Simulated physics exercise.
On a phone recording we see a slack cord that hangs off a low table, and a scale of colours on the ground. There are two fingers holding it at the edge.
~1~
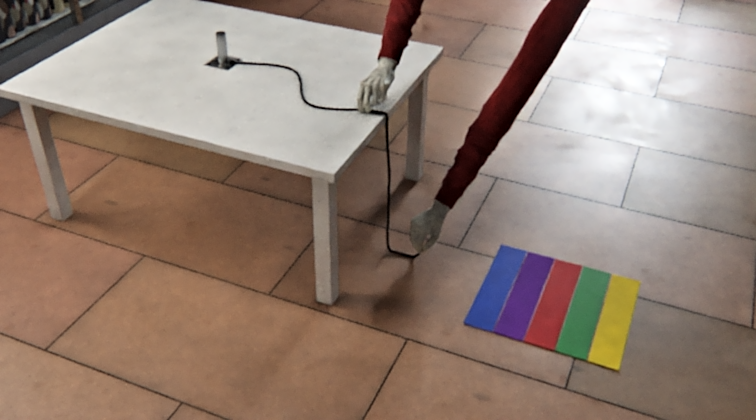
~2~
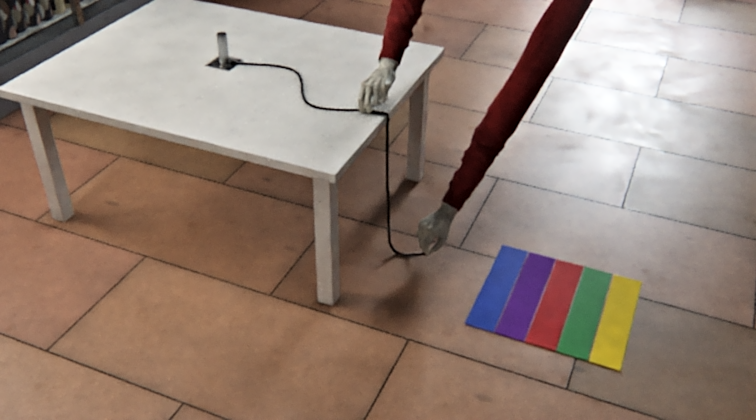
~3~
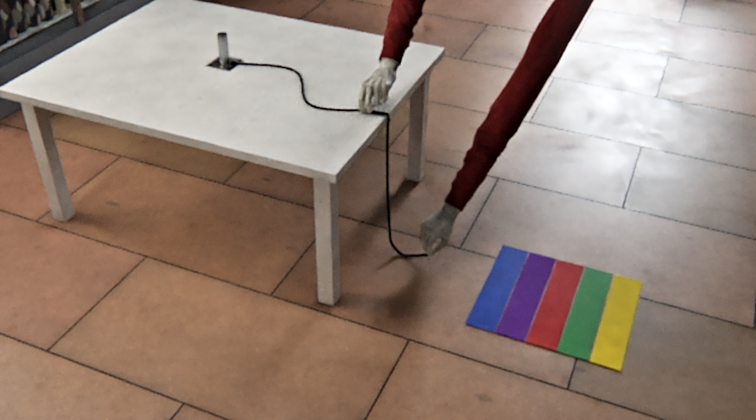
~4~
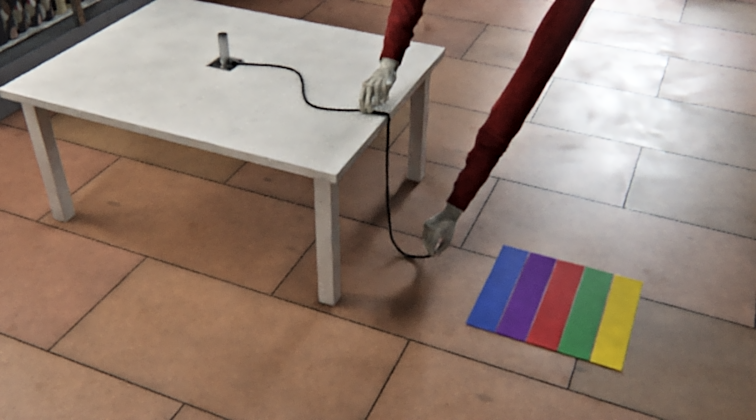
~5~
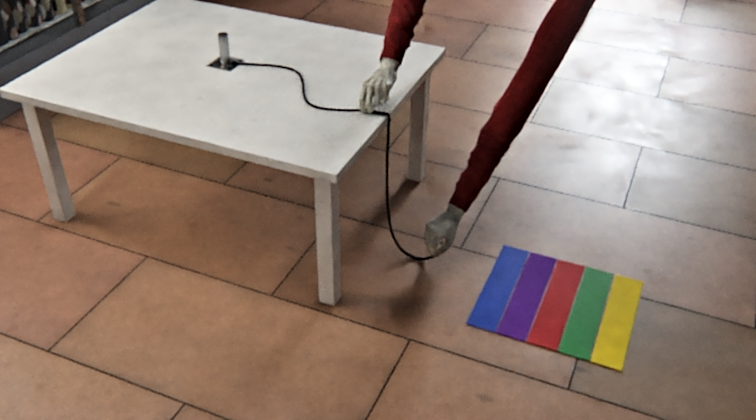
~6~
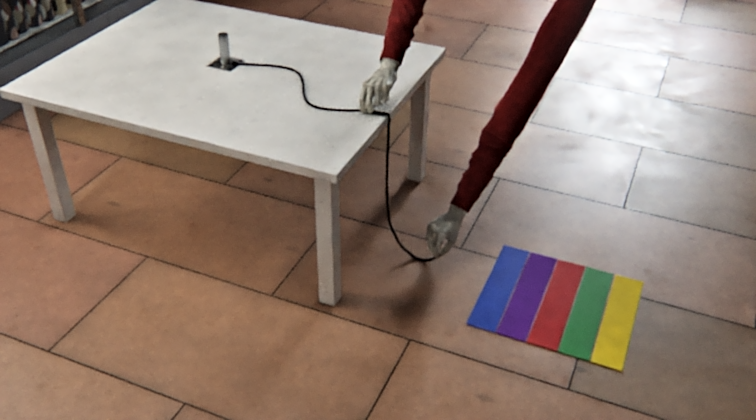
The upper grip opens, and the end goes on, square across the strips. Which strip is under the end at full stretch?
The red strip.
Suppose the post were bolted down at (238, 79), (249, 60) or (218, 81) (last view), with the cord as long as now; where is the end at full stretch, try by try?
First (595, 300), then (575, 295), and last (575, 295).
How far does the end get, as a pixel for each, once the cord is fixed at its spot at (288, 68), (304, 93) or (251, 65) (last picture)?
Per try (px, approx.): (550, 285), (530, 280), (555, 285).
Early on, end near (500, 272); over blue.
Midway, end near (537, 282); over purple.
At the end of the slack, end near (558, 288); over red. It gets as far as the red strip.
